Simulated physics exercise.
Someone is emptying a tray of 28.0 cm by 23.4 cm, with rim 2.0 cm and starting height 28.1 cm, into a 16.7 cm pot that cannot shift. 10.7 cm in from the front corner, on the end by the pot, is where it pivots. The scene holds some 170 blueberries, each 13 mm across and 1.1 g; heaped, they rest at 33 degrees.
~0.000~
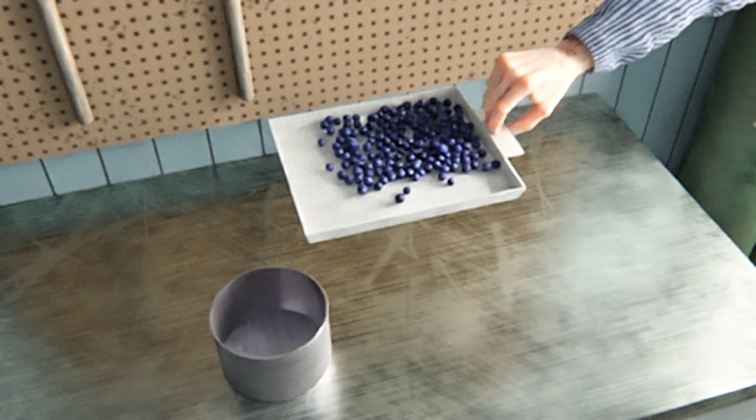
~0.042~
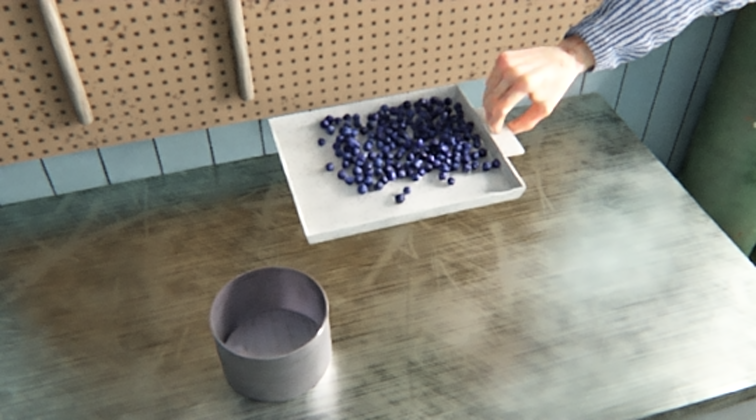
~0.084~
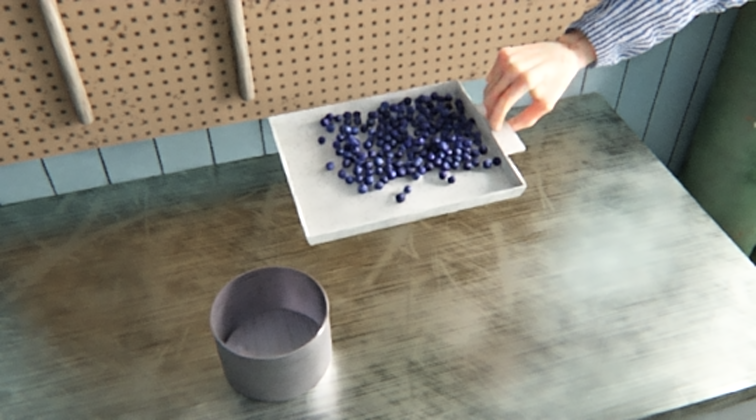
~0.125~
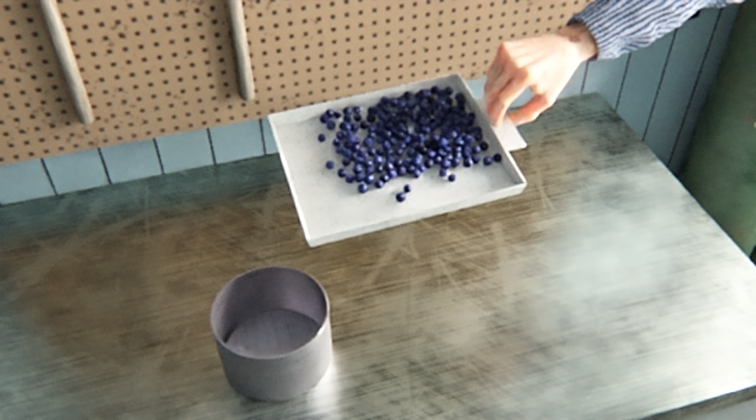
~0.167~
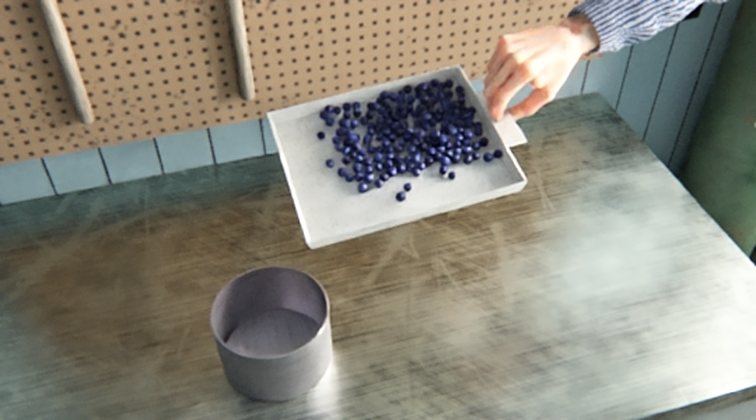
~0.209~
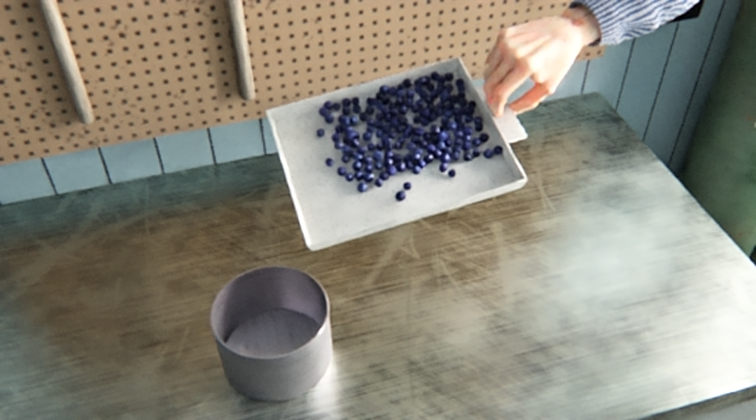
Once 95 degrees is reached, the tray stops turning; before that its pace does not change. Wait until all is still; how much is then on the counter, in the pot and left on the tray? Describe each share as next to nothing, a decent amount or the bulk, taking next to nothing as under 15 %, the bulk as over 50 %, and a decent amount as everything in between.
My prediction: Counter: The main mass; pot: A fair amount; tray: A little.
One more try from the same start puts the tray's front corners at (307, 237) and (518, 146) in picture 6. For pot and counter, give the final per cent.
The pot gets 75 and the counter 25.
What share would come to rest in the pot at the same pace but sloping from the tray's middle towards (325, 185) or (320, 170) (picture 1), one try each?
75 and 30 %.
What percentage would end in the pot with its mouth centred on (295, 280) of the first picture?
The share would be some 30 per cent.
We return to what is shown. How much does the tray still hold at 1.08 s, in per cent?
Around 70 percent.
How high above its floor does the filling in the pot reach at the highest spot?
Some 2.0 cm above the floor.
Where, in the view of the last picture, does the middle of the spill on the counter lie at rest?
You'll find it at about pixel (360, 392).
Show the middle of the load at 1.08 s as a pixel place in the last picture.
Load centre est.: (341, 238) px.
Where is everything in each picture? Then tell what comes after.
In the first picture, tray tilt 0 degrees, front corners at (309, 231) and (520, 186); middle of the pieces at (409, 142); pot at (269, 310).
In the second picture, tray tilt 1 degrees, front corners at (309, 232) and (521, 186); middle of the pieces at (409, 141).
In the third picture, tray tilt 2 degrees, front corners at (310, 234) and (521, 184); middle of the pieces at (409, 139).
In the fourth picture, tray tilt 5 degrees, front corners at (310, 236) and (522, 182), lowest corner left front; middle of the pieces at (410, 135).
In the fifth picture, tray tilt 8 degrees, front corners at (310, 239) and (522, 180), lowest corner left front; middle of the pieces at (409, 131).
In the sixth picture, tray tilt 11 degrees, front corners at (310, 242) and (522, 178), lowest corner left front; middle of the pieces at (409, 128); pot at (270, 309). The tray's pace is about 75 degrees a second.
Then, at 0.73 s, tilt 51 degrees; the tray holds 100 %, the pot 0 %.
After 1.08 s, tilt 77 degrees; the tray holds 70 %, the pot 10 %.
After 1.52 s, tilt 95 degrees; the tray holds 45 %, the pot 15 %.
At rest (2.8 s), counter 65 %, pot 35 %, tray 0 %.
